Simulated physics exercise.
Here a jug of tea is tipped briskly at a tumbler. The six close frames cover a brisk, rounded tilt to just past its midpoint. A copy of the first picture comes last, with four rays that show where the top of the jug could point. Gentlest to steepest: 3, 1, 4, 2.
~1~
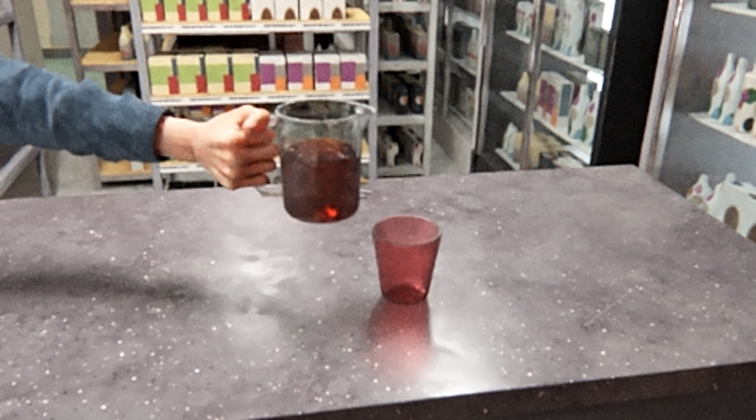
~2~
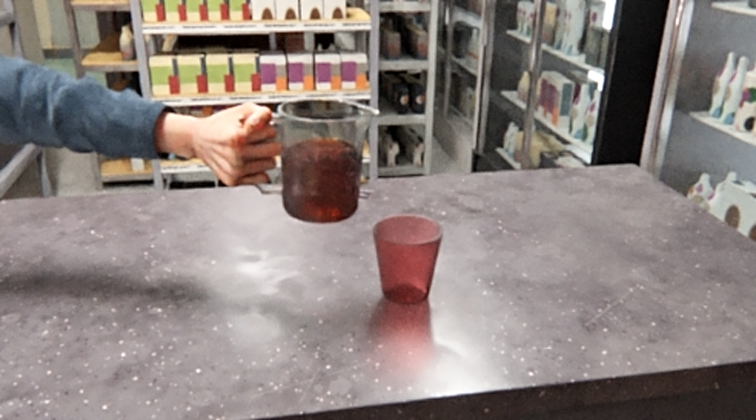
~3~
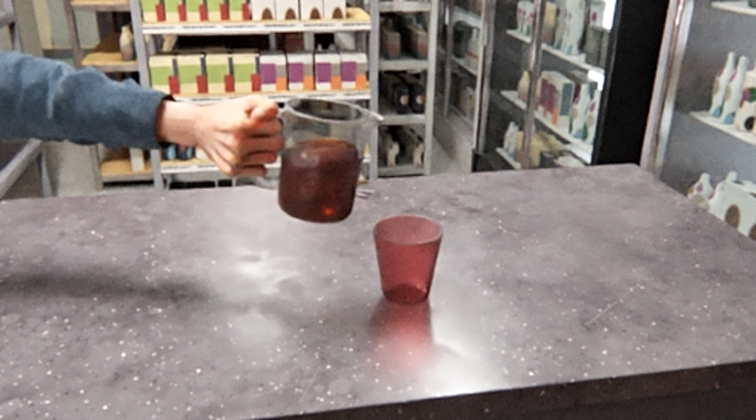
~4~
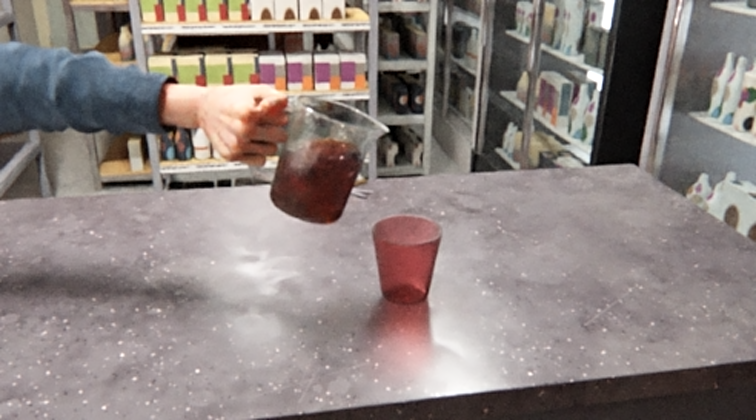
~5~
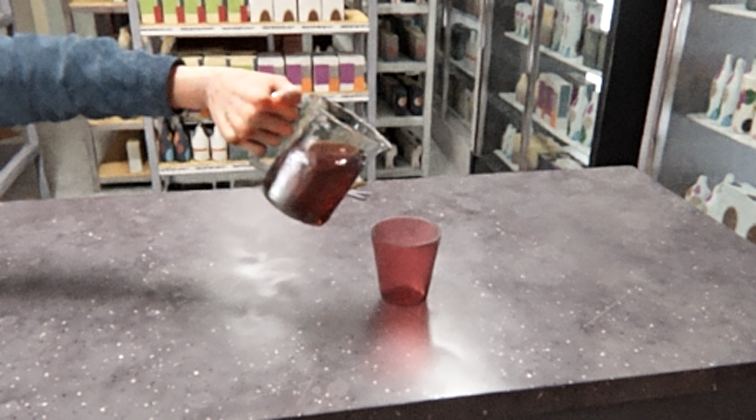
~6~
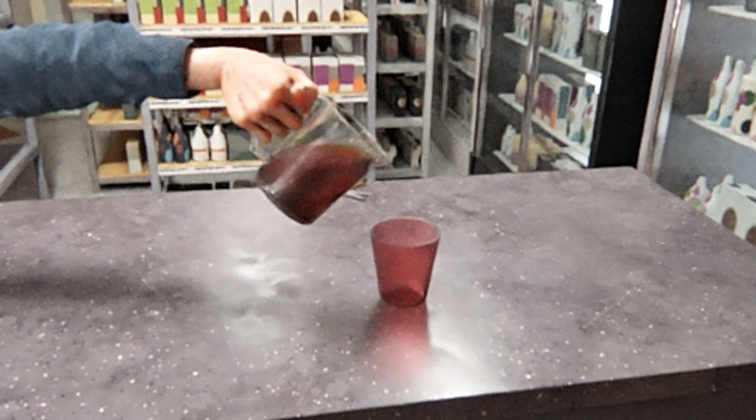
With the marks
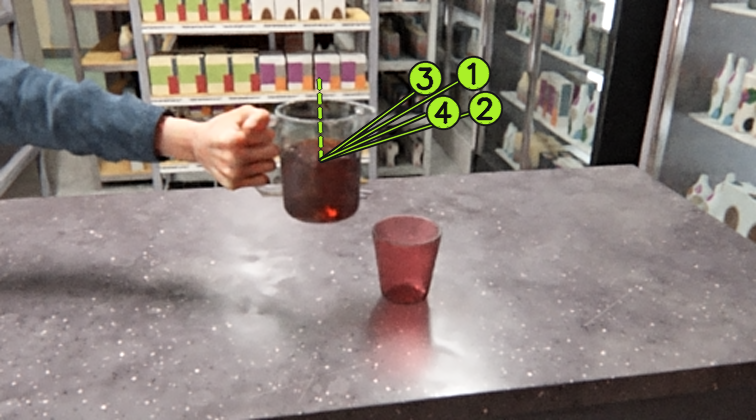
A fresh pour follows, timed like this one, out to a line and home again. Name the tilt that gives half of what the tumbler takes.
Mark 4.
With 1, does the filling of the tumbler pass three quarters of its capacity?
No.
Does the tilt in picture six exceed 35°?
Yes, it does.
On the marked copy, 1 at (458, 81); 2 at (469, 113); 3 at (414, 92); 4 at (425, 114).
With 1, the tumbler ends with about 31 % of what it can hold.
With 2, the tumbler ends with about 64 % of what it can hold; 3 % of the tea is spilt.
With 3, the tumbler ends with about 16 % of what it can hold.
With 4, the tumbler ends with about 47 % of what it can hold.
